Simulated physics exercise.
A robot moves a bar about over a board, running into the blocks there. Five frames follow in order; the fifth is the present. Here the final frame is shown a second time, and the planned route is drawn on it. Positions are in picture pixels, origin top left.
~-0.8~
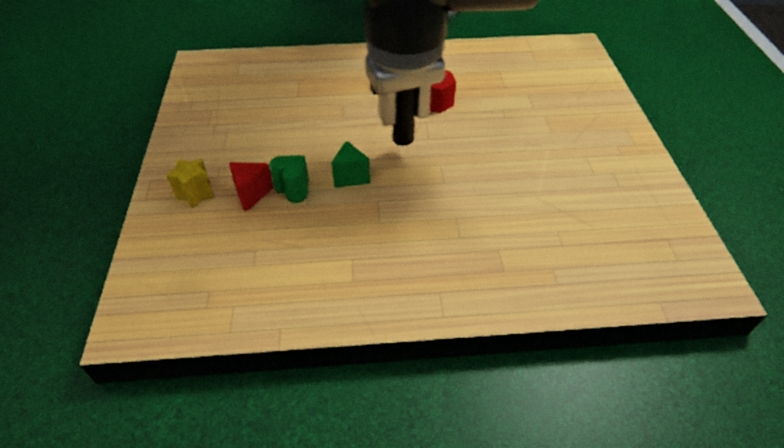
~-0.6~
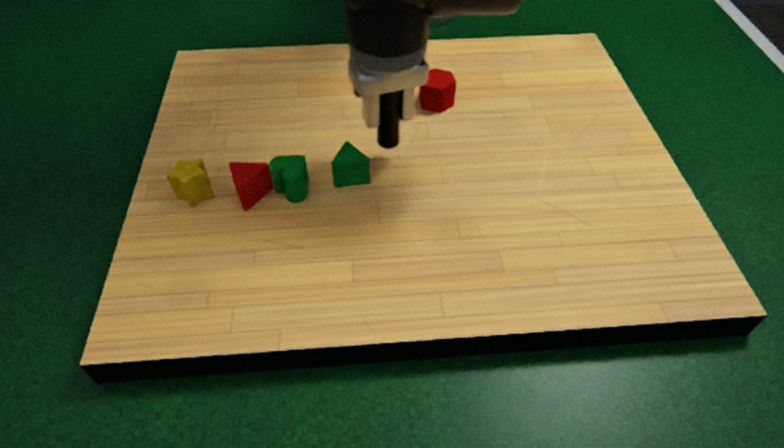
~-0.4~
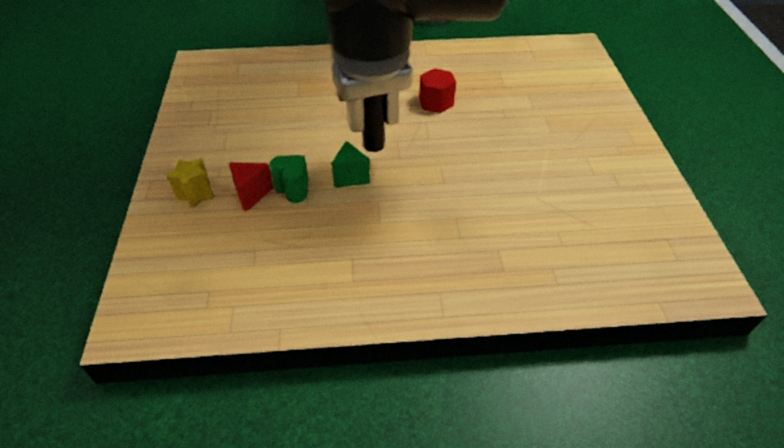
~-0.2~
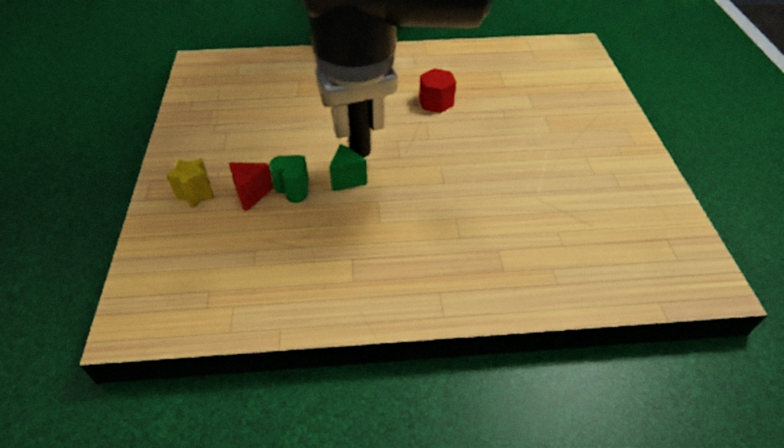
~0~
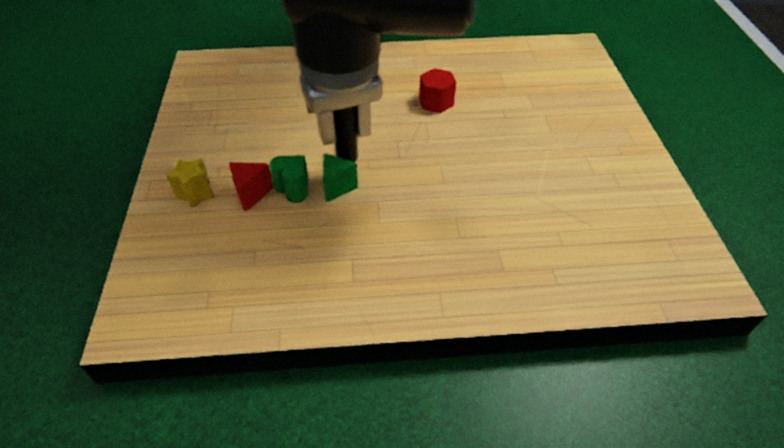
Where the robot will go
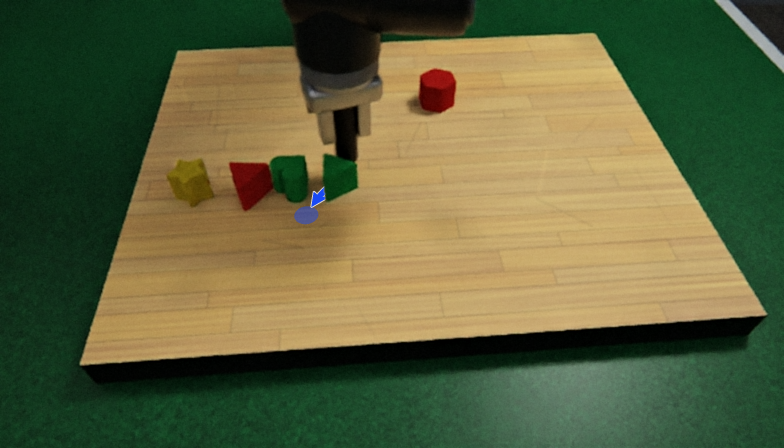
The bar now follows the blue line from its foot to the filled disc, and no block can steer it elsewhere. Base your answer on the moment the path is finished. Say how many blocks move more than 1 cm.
One moves.
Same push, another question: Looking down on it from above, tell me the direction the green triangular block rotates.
Prediction: Counterclockwise.
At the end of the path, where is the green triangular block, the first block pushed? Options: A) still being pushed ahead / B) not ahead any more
A (still being pushed ahead)
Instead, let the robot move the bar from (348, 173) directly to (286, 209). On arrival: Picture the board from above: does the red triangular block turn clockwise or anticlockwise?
Watching from overhead, you'd notice the red triangular block rotating counter-clockwise.
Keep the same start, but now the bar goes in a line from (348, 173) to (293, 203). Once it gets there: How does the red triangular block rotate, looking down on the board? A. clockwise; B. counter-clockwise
Letter B.
The line goes from (348, 173) through (324, 192) to (306, 215).
The first path, step by step. Halfway along, bar (322, 176); green heart block (287, 166); green triangular block (314, 184).
At the end, bar (304, 199); red triangular block unmoved; green heart block (286, 167), turned 15° clockwise; green triangular block (299, 210), turned 30° anticlockwise.
